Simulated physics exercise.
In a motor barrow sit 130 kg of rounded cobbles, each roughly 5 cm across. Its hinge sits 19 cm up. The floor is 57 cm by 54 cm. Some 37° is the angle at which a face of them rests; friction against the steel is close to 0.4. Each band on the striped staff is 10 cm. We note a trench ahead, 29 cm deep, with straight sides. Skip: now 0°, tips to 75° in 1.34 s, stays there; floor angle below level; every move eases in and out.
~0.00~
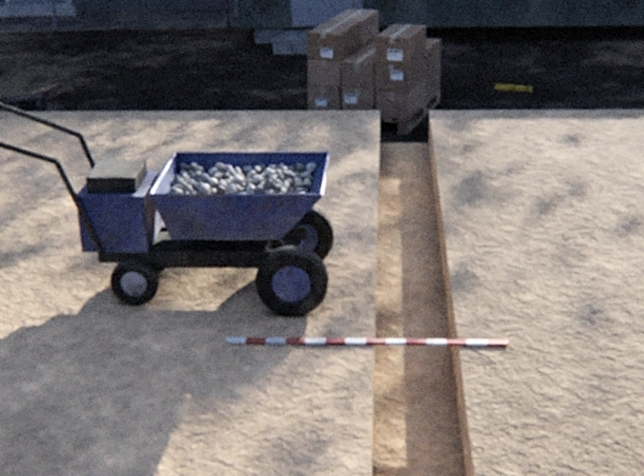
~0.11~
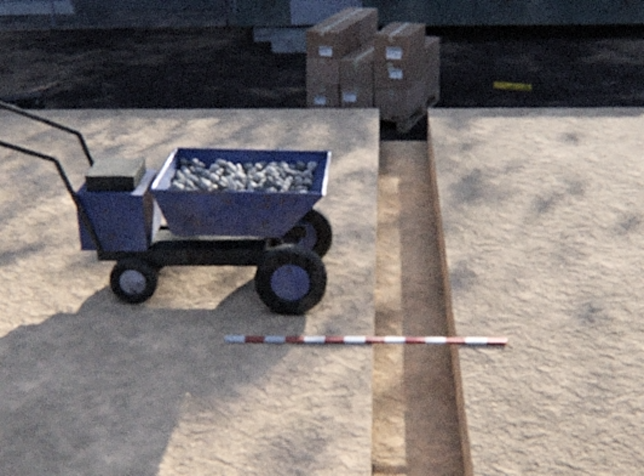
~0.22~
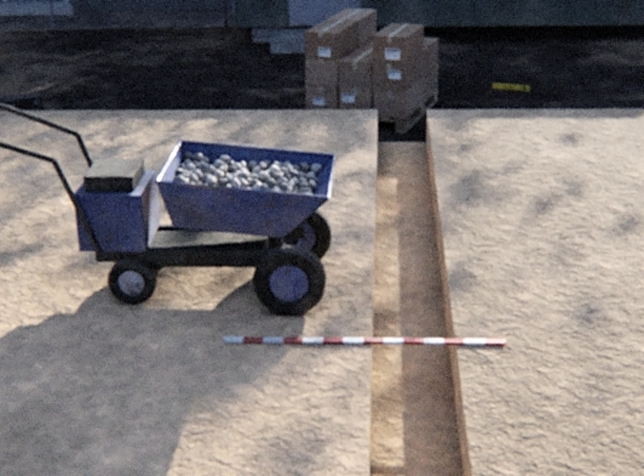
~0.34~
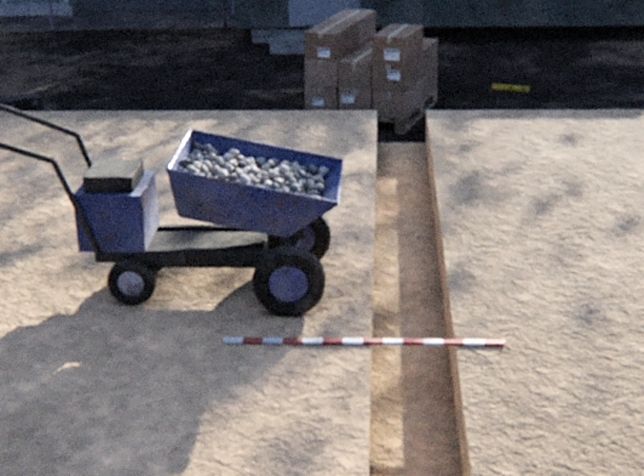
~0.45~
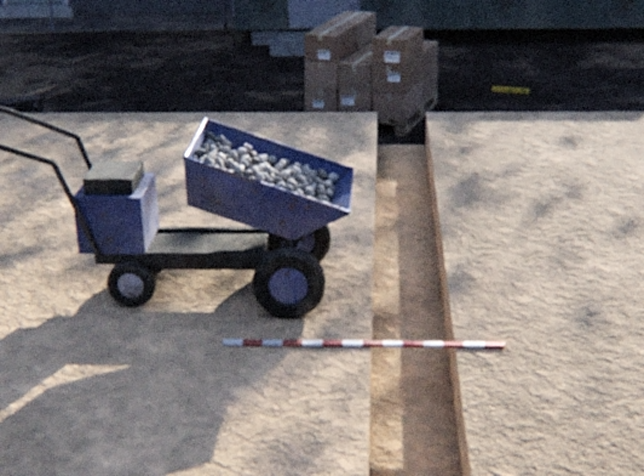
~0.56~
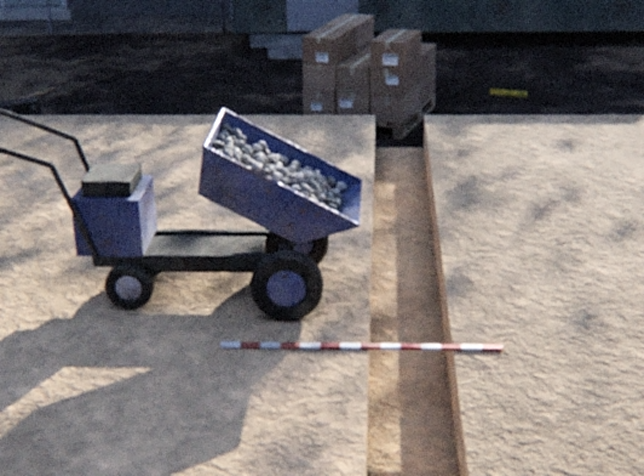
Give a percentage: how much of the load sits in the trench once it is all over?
93 %.
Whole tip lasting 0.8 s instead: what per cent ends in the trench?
Then about 80 per cent.
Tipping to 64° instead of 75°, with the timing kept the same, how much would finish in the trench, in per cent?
With that change, near 90 per cent.
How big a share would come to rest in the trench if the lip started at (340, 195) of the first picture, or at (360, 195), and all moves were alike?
The first gives about 70 percent and the second about 45 percent.
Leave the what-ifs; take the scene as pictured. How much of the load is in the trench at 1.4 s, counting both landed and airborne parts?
Roughly 60 percent of the load.
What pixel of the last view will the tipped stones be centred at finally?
In the last view, about (418, 330).
After 1.0 s the floor is at 64°; 99 % in the skip, 1 % in the trench; the foremost stones are at (401, 267).
After 1.4 s the floor is at 75°; 39 % in the skip, 58 % in the trench, 3 % past the trench; the foremost stones are at (476, 300).
After 1.8 s the floor is at 75°; 9 % in the skip, 84 % in the trench, 7 % past the trench; the foremost stones are at (524, 299).
After 3.7 s the floor is at 75°; 0 % in the skip, 93 % in the trench, 7 % past the trench; the foremost stones are at (541, 300).
